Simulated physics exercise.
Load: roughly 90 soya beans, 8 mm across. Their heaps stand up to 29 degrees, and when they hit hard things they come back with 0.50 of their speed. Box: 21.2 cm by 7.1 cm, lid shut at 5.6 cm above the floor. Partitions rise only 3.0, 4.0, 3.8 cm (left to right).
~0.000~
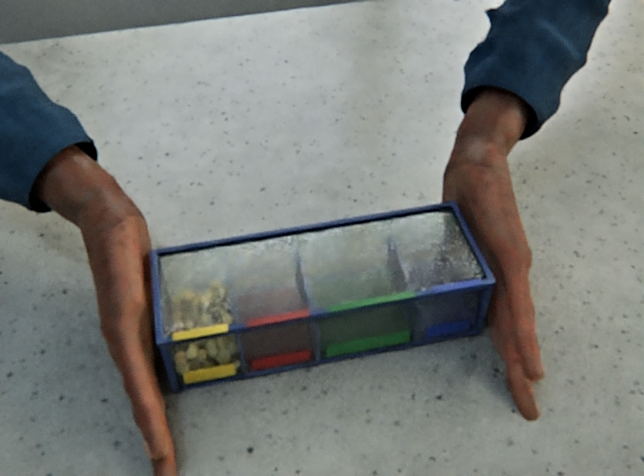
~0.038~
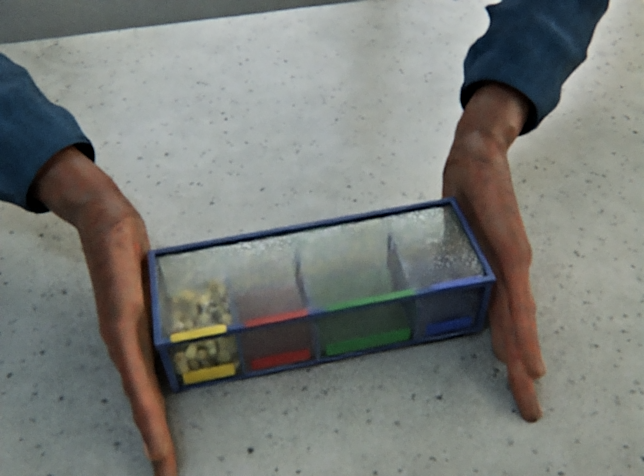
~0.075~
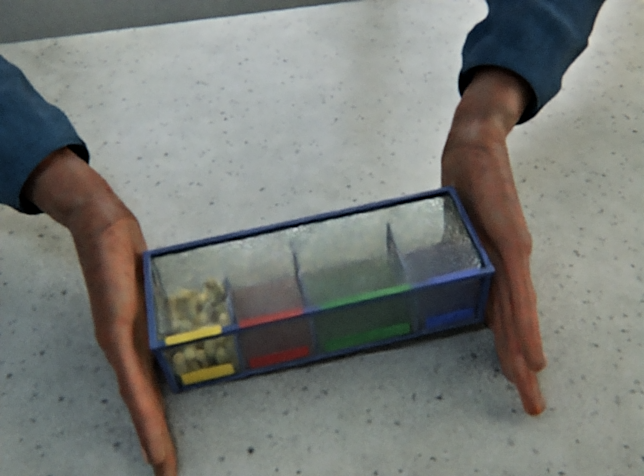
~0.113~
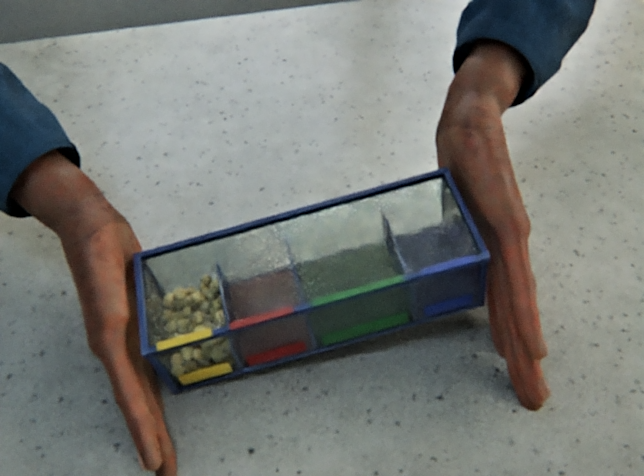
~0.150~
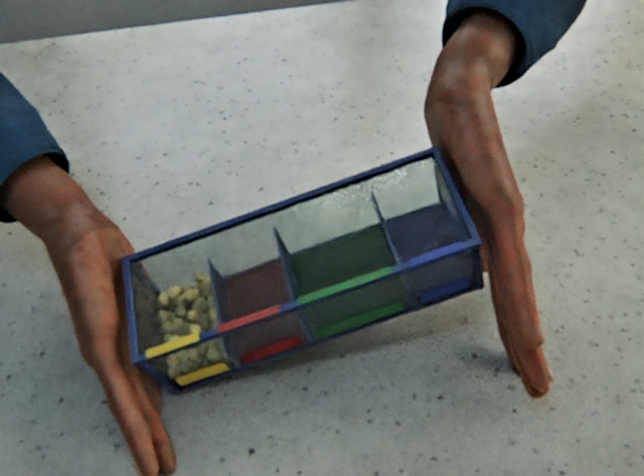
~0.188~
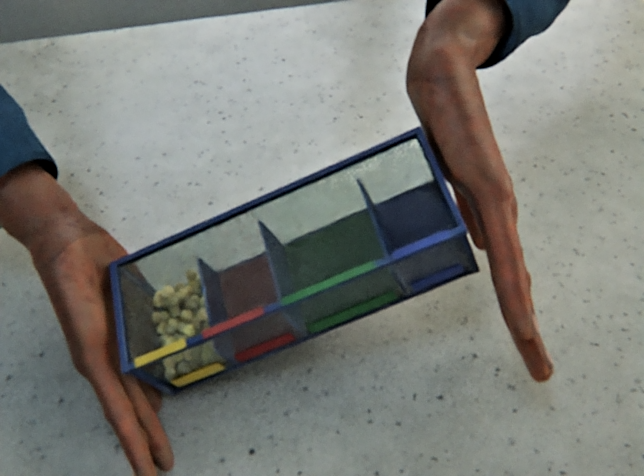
On a speckled pale surface, two hands tilting a clear, blue-edged divided box, its right end rising, pale beans in the yellow-marked left compartment.
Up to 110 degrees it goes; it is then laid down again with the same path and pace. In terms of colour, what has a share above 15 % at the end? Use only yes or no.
Red: No; blue: No; green: No; yellow: Yes.
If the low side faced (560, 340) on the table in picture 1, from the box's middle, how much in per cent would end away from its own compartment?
I'd estimate about 100 %.
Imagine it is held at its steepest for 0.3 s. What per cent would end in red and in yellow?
Red 0, yellow 100.
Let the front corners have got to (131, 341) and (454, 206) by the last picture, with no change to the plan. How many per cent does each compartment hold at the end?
That leaves red with 0 percent, blue with 0, green with 0 and yellow with 100 percent.
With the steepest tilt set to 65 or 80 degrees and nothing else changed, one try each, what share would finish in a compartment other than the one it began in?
0 % and 0 %.
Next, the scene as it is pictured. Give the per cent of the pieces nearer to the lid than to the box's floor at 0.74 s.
I'd say around 60 percent of the pieces.
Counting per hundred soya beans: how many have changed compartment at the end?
My estimate is some 0 per cent.
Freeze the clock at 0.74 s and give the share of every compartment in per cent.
In per cent: Red 0, blue 0, green 0, yellow 100.
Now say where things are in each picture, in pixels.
In the first picture, box tilt 0 degrees, front corners at (164, 340) and (488, 281); yellow 100 %.
In the second picture, box tilt 1 degrees, front corners at (162, 341) and (487, 278).
In the third picture, box tilt 4 degrees, front corners at (157, 344) and (486, 269), lowest corner left front.
In the fourth picture, box tilt 10 degrees, front corners at (149, 349) and (482, 256), lowest corner left front.
In the fifth picture, box tilt 17 degrees, front corners at (139, 357) and (473, 241), lowest corner left front.
In the sixth picture, box tilt 24 degrees, front corners at (130, 365) and (459, 229), lowest corner left front; yellow 100 %. Its pace works out near 190 degrees a second.
After 0.74 s, tilt 109 degrees; yellow 100 %.
After 1.11 s, tilt 46 degrees; yellow 100 %.
After 1.56 s, tilt 0 degrees; yellow 100 %.
By 1.9 s all is still; red 0 %, blue 0 %, green 0 %, yellow 100 %.
